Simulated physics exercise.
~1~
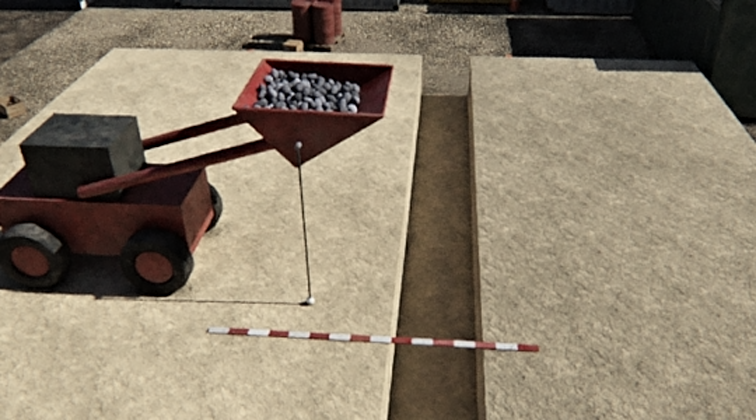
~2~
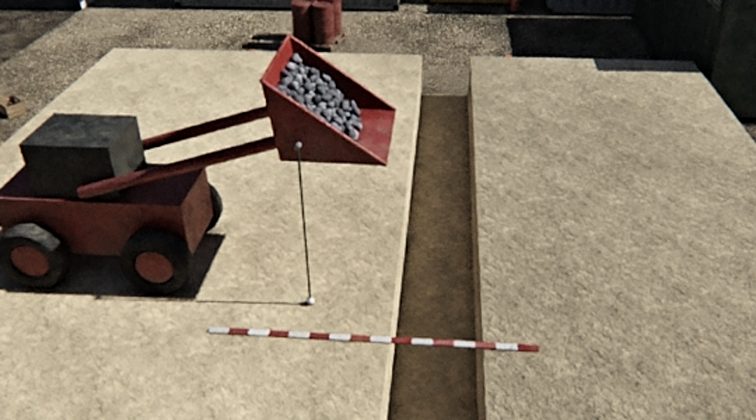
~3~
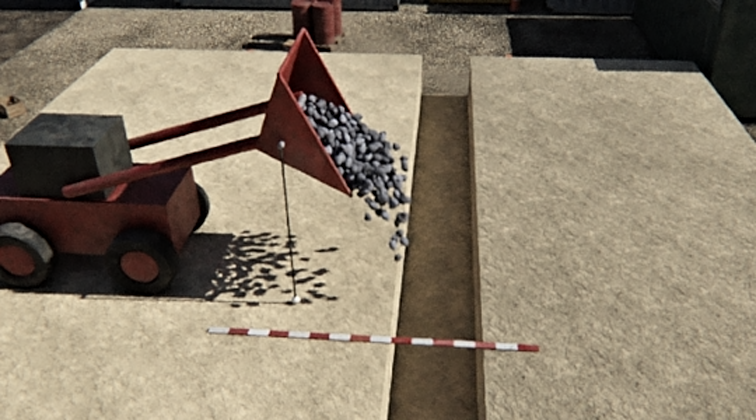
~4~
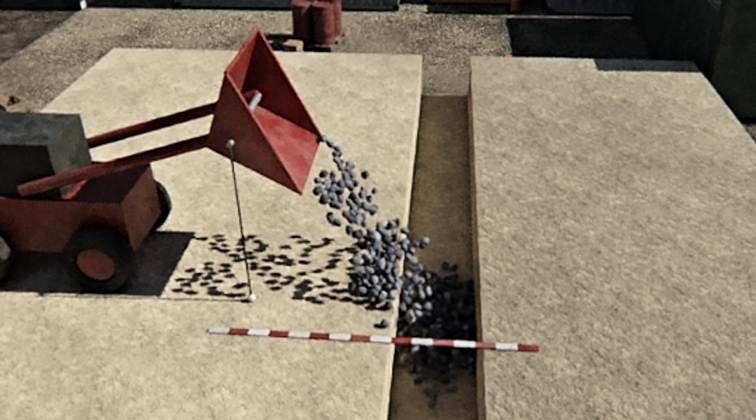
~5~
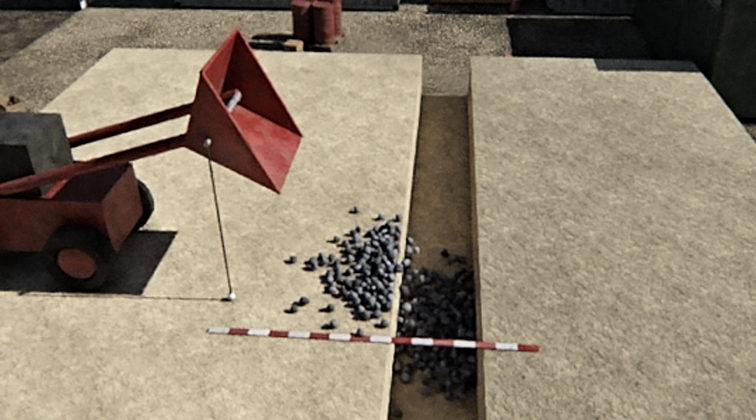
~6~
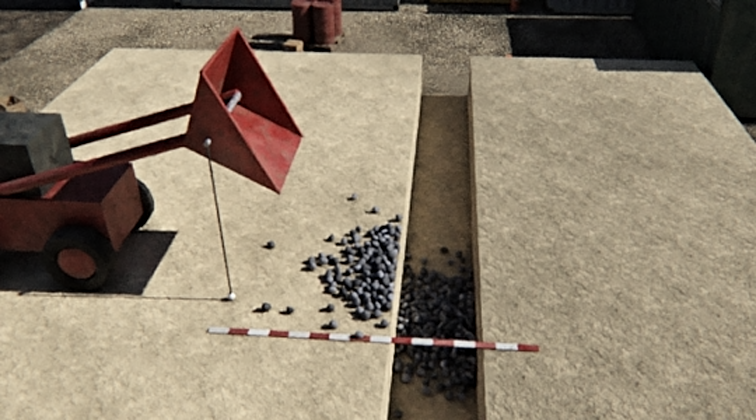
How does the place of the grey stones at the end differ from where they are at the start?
At the start the stones sit heaped in the raised red bucket, while at the end they lie lower down and further right, mostly in the trench with the rest on the slab just left of it.
